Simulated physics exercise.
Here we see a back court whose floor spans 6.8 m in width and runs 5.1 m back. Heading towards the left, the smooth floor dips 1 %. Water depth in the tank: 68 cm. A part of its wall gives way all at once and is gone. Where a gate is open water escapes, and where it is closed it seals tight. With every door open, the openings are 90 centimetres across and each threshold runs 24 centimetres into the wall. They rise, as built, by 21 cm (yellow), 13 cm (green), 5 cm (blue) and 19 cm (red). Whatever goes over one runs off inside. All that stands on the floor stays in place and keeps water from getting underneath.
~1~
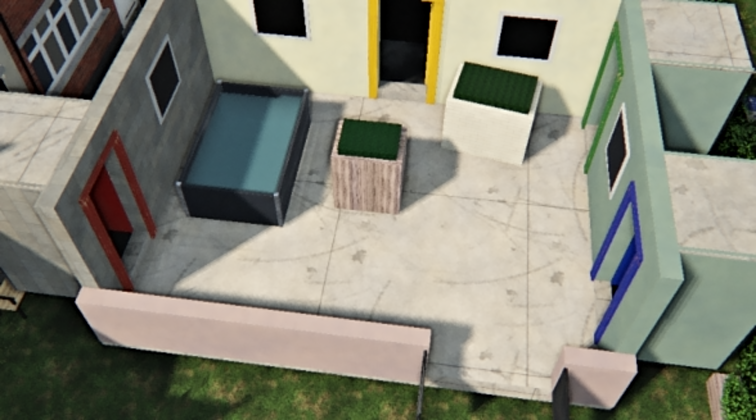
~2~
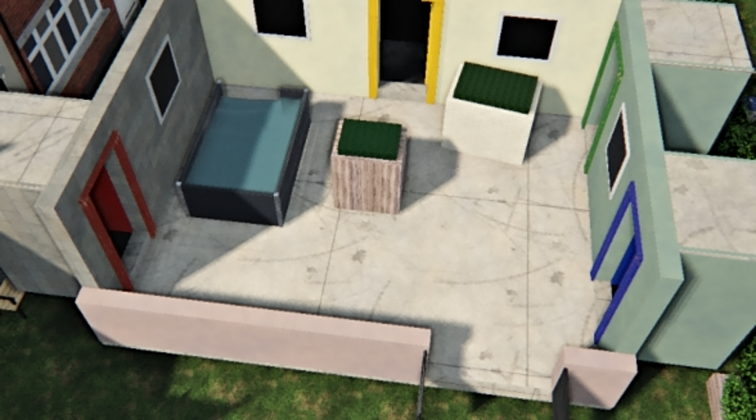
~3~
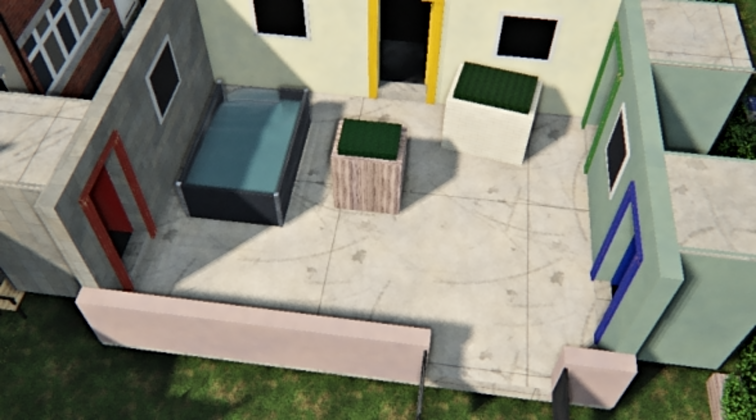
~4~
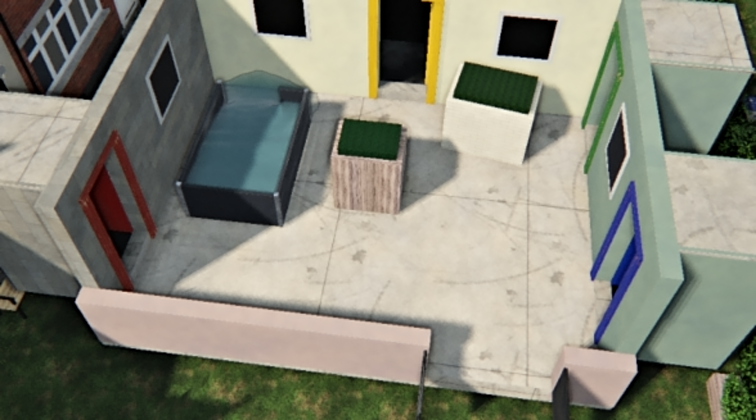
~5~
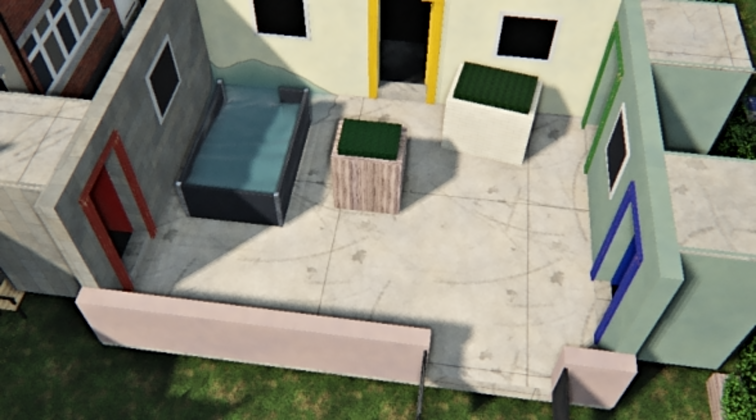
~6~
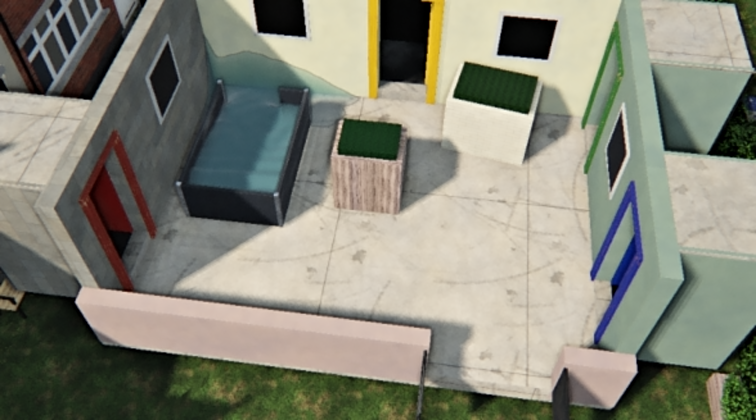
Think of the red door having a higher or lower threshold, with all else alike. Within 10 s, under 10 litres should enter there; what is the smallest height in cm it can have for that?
Around 7 cm.
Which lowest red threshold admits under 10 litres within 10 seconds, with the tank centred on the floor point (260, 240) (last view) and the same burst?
New minimum height: Approx. 10.0 cm.
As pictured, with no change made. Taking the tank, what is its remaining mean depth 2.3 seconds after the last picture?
About 27 centimetres.
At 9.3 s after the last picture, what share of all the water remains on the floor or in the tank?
About 90 in every hundred.
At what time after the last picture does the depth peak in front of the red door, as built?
At roughly 2.4 s.
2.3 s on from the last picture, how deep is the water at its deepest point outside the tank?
Up to some 38 cm.
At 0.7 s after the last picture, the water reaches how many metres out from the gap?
Reach: Approx. 3.6 m.
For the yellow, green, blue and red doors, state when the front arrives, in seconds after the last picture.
Yellow = 0.3 s, green = 2.6 s, blue = 3.0 s, red = 1.1 s.
Then, 0.7 s after the last picture water covers 20 % of the floor, deepest (60 cm) near (225, 85); it has not reached the red door.
Then, 2.3 s after the last picture water covers 45 % of the floor, deepest (38 cm) near (124, 310); 12 cm at the red door, 0 litres in over its 19 cm threshold.
Then, 9.3 s after the last picture water covers 95 % of the floor, deepest (11 cm) near (210, 98); 5 cm at the red door, 0 litres in over its 19 cm threshold.
At the red door as built, the water peaked near 12 cm, 2.3 s after the last picture.
With a threshold of 6.5 cm, 13 litres would have come in within the 10 s; with 8.5 cm, 5 litres. So under 10 litres takes about 7 cm.
